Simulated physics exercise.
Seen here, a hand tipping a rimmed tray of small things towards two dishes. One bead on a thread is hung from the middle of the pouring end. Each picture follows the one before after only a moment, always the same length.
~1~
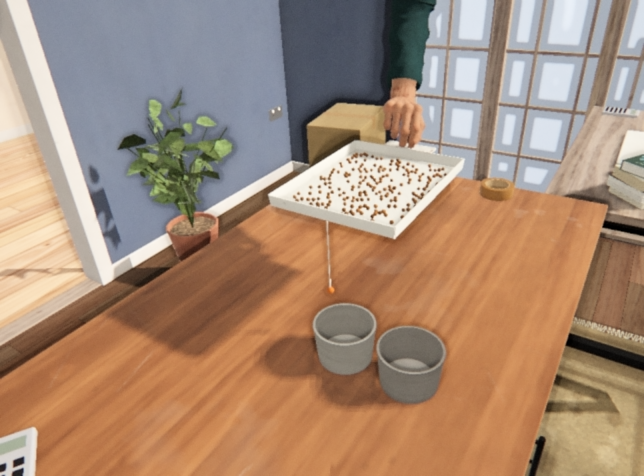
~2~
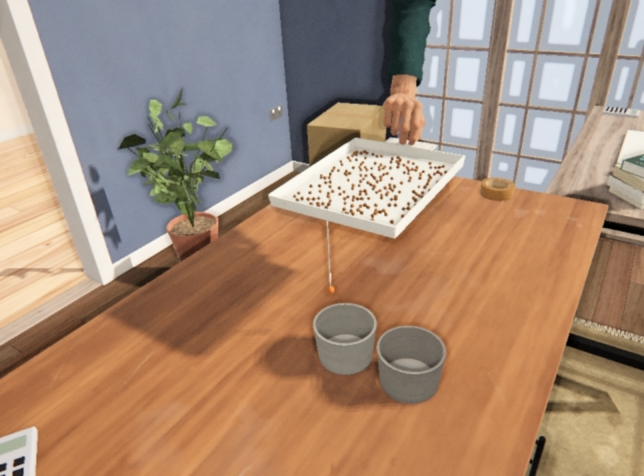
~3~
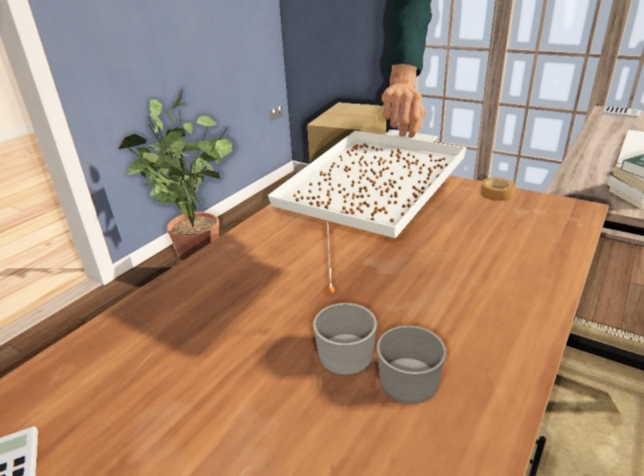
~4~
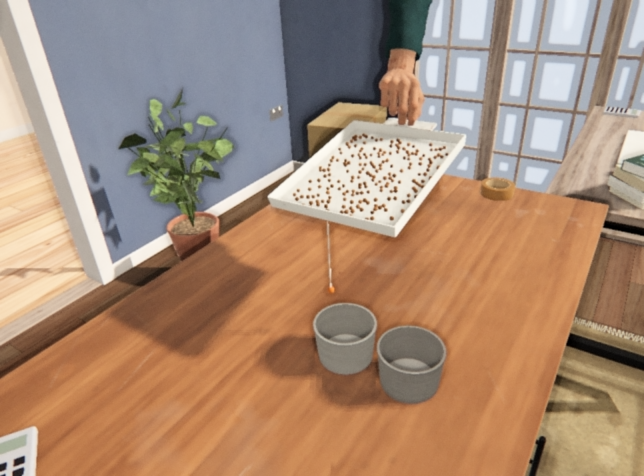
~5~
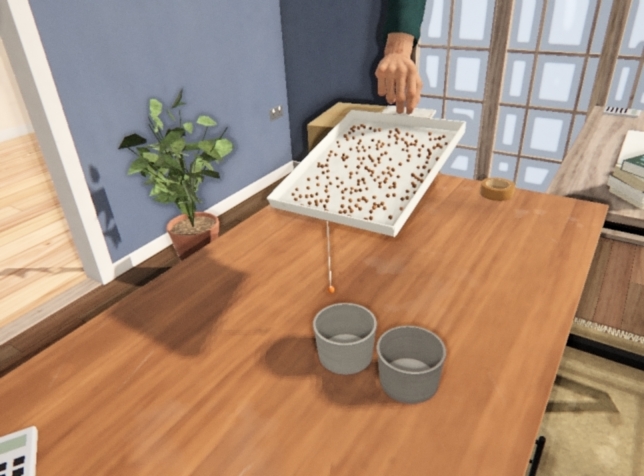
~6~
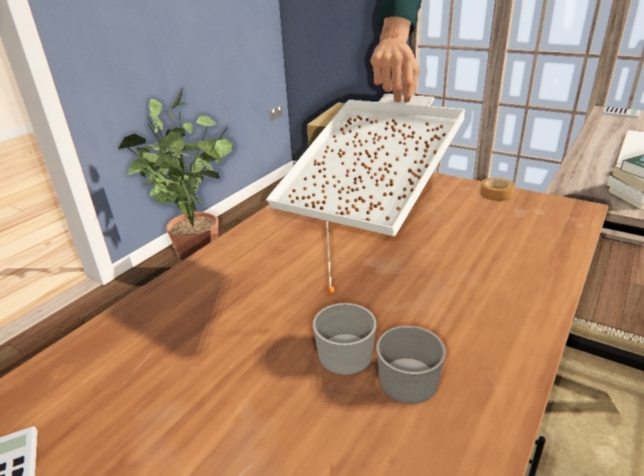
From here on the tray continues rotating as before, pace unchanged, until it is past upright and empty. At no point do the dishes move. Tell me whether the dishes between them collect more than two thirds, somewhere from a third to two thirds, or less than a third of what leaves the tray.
Most likely the dishes are going to collect a small share, below one third of the load.
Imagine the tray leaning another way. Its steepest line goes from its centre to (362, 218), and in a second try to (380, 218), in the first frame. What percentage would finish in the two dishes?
In order, 50 in a hundred and 20 in a hundred.
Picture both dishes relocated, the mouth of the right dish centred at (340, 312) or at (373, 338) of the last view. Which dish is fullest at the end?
Result 1: The left-hand one; result 2: The left-hand one.
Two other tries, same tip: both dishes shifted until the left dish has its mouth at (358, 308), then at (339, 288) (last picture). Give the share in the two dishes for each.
Roughly 0 per cent, then roughly 0 per cent.
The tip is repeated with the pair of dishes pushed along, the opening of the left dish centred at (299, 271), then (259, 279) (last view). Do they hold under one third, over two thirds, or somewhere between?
First attempt: Under a third; second attempt: One to two thirds.
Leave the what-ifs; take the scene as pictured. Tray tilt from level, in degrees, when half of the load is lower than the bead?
About 115 degrees.
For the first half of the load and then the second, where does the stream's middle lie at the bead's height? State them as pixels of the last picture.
Around (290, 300) first; around (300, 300) second.
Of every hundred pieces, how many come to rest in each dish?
Looks like close to 20 % lands in the left dish and close to 0 % in the right one.
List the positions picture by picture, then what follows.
The first picture shows corners of the pouring end at (270, 195) and (395, 226), level; middle of the load at (371, 186), cereal balls; left dish at (329, 355); right dish at (396, 383); bead on its thread at (330, 290).
The second picture shows corners of the pouring end at (270, 195) and (395, 226), level; middle of the load at (371, 185).
The third picture shows corners of the pouring end at (270, 195) and (395, 226), tipped barely, lowest at the left corner; middle of the load at (371, 181).
The fourth picture shows corners of the pouring end at (270, 196) and (394, 226), tipped a little, lowest at the left corner; middle of the load at (371, 175).
The fifth picture shows corners of the pouring end at (269, 197) and (393, 226), tipped a little, lowest at the left corner; middle of the load at (369, 170).
The sixth picture shows corners of the pouring end at (268, 199) and (392, 226), tipped clearly, lowest at the left corner; middle of the load at (366, 167), about two thirds on the move; left dish at (329, 354); right dish at (396, 383).
Soon, tray tipped steeply; most on the tray; a small part in the air.
A while on, tray tipped past a quarter turn; most on the tray; a stray few in the left dish; a small part outside both; a stray few in the air.
Towards the end, tray tipped past a quarter turn; about a quarter in the left dish; most outside both.
Finally, tray tipped past a quarter turn; none in the right dish; about a quarter in the left dish; most outside both.
